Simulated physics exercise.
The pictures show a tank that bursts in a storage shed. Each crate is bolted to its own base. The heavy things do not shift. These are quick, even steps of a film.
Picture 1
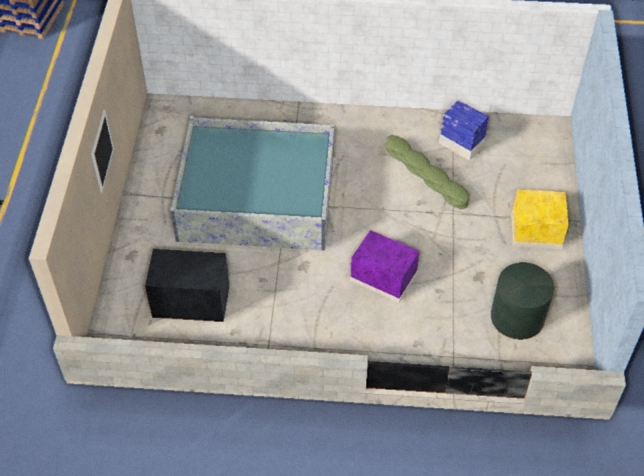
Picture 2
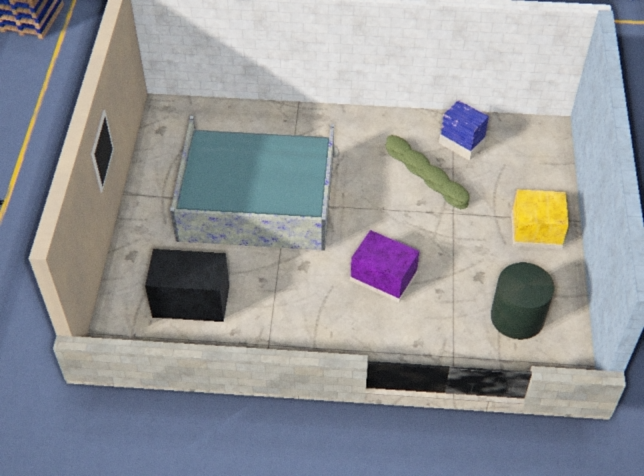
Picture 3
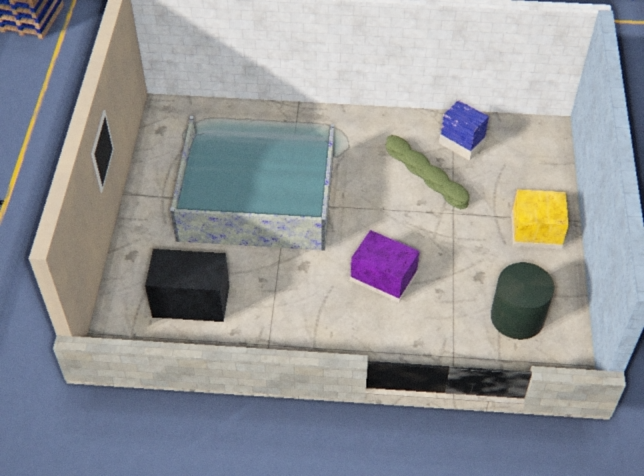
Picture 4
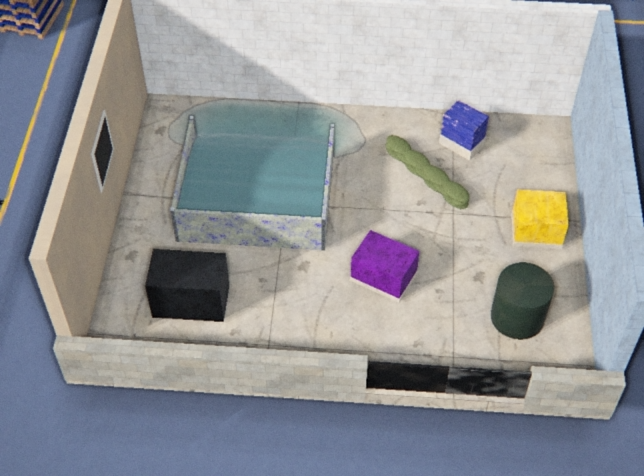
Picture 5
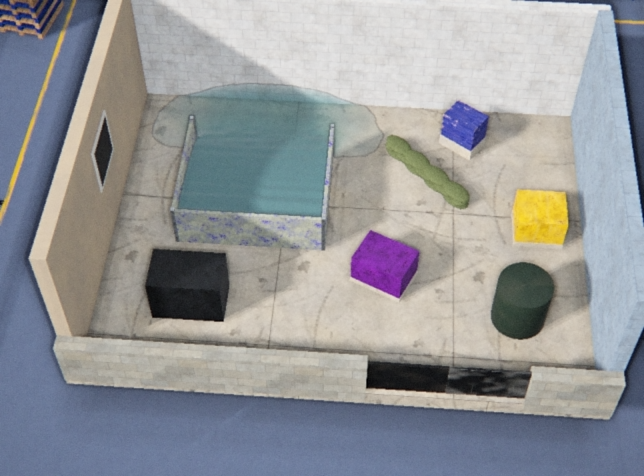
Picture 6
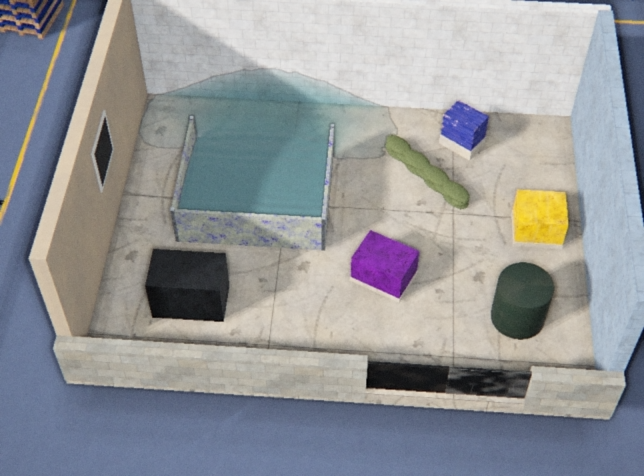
Tank of teal water losing its far side in a walled room, water pouring out and spreading across the floor behind it.
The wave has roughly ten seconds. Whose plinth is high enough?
The blue crate gets wet; the purple crate gets wet; the yellow crate gets wet.
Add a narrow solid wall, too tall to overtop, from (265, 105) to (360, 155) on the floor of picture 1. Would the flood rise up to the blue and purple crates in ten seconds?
Blue stays dry; purple is soaked.
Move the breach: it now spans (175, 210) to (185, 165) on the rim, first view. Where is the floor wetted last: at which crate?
The yellow one.
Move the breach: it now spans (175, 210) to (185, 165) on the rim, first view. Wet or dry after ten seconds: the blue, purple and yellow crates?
My reading: The blue one keeps dry; the purple one ends up wet; the yellow one takes water.
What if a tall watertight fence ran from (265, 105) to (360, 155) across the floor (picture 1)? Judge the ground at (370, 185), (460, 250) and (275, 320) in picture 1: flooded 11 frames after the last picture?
One after the other: Covered, dry, no water.
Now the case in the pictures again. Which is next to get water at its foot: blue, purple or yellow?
First comes the blue-painted one.
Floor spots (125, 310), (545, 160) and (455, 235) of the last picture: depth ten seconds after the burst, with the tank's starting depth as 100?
Roughly 10, 14 and 10 per cent, in turn.
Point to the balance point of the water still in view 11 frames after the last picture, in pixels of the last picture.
At about (271, 146).
A moment on, water covers 20 % of the floor; the blue crate water round its plinth, the purple crate not reached, the yellow crate not reached.
Next, water covers 30 % of the floor; the blue crate water round its plinth, the purple crate not reached, the yellow crate not reached.
Then, water covers 55 % of the floor; the blue crate water round its plinth, the purple crate water round its plinth, the yellow crate water round its plinth.
Later, water covers 95 % of the floor; the blue crate water round its plinth, the purple crate water round its plinth, the yellow crate water round its plinth.
In the end, water covers 100 % of the floor; the blue crate was topped, the purple crate was topped, the yellow crate was topped.
